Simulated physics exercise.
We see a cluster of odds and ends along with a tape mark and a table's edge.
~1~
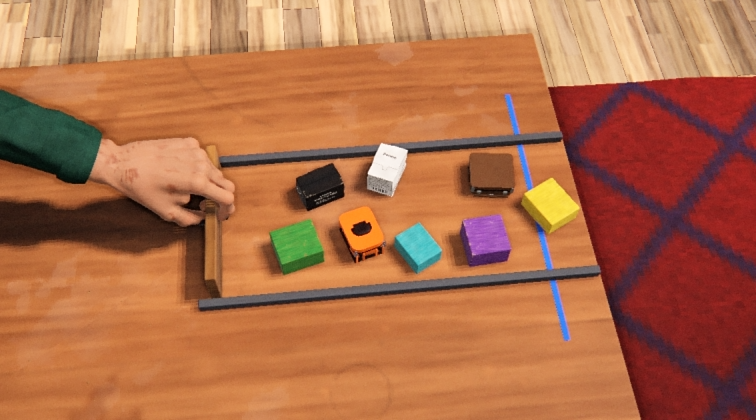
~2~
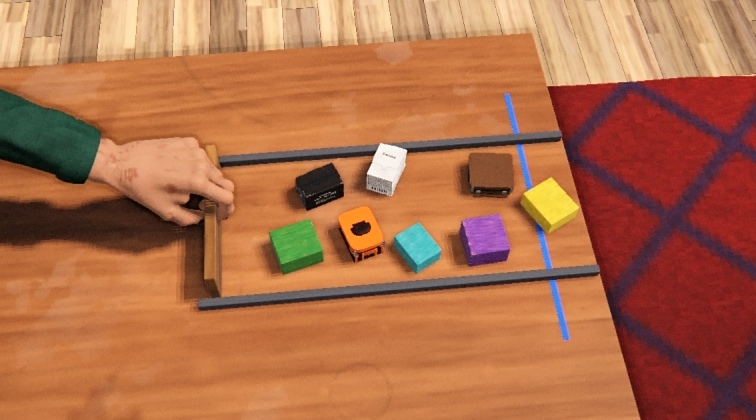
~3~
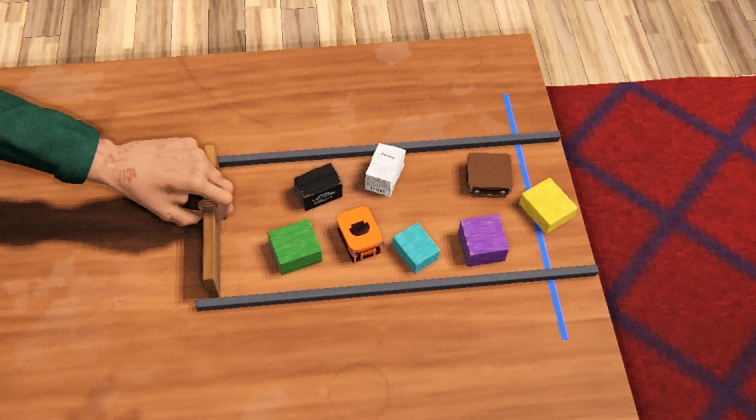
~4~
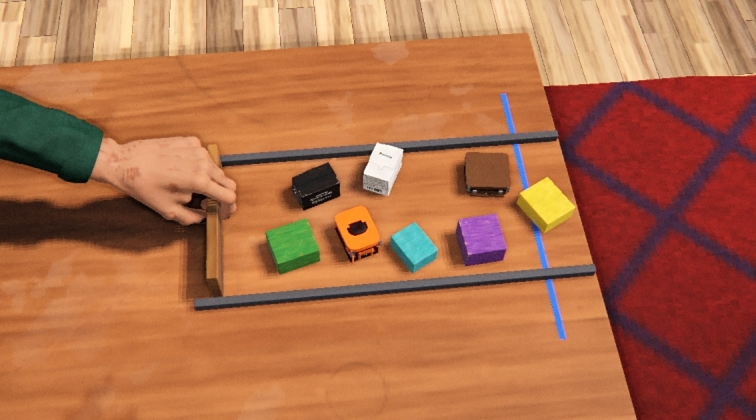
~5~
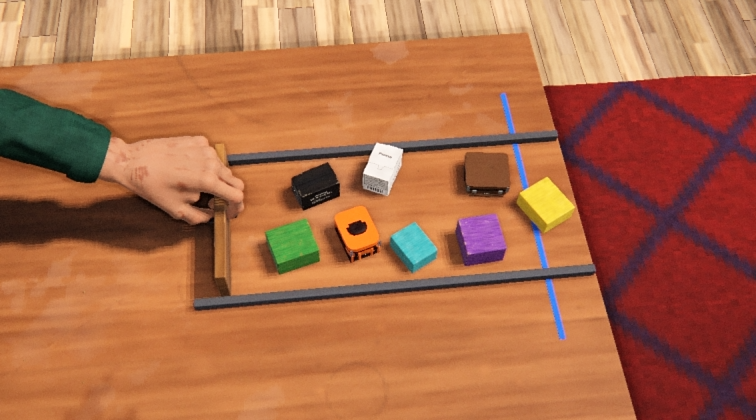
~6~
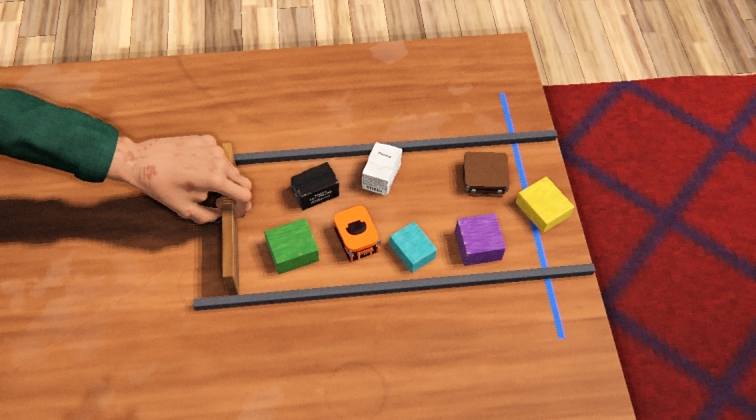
The video shows a hand holding a wooden board upright between two dark rails on a table, beside eight scattered small blocks and boxes and a blue line. After staying nearly still, the hand slides the board slightly right.
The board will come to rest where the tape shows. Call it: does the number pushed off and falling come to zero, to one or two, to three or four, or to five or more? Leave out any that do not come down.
It comes to five or more.
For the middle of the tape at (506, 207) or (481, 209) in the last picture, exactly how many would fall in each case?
Try by try, 3 and 1.
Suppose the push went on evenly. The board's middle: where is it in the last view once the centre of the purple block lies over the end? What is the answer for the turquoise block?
(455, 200) and (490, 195), more or less.
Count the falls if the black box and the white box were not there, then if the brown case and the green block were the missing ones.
The count is 4 in one try and 2 in the other, in that order.
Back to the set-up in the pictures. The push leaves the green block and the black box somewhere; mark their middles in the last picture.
Green block at about (559, 228), black box at about (545, 176).
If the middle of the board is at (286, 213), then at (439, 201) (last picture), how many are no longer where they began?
First position 1; second position 8.
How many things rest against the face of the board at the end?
3 of them.
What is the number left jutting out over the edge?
The count would be 0.
Early on, none off yet; yellow block at rest near (545, 205); brown case at rest near (486, 174); purple block at rest near (480, 239).
A while later, none off yet; yellow block moving near (552, 202); brown case at rest near (487, 174); purple block travelled about its own width near (533, 235).
Further along, none off yet; yellow block travelled about its own width near (571, 196); brown case travelled about its own width near (530, 166); purple block leaning well over near (610, 245).
Finally, the number that fall off is five or more; lost, orange case, turquoise block, purple block, brown case and yellow block.
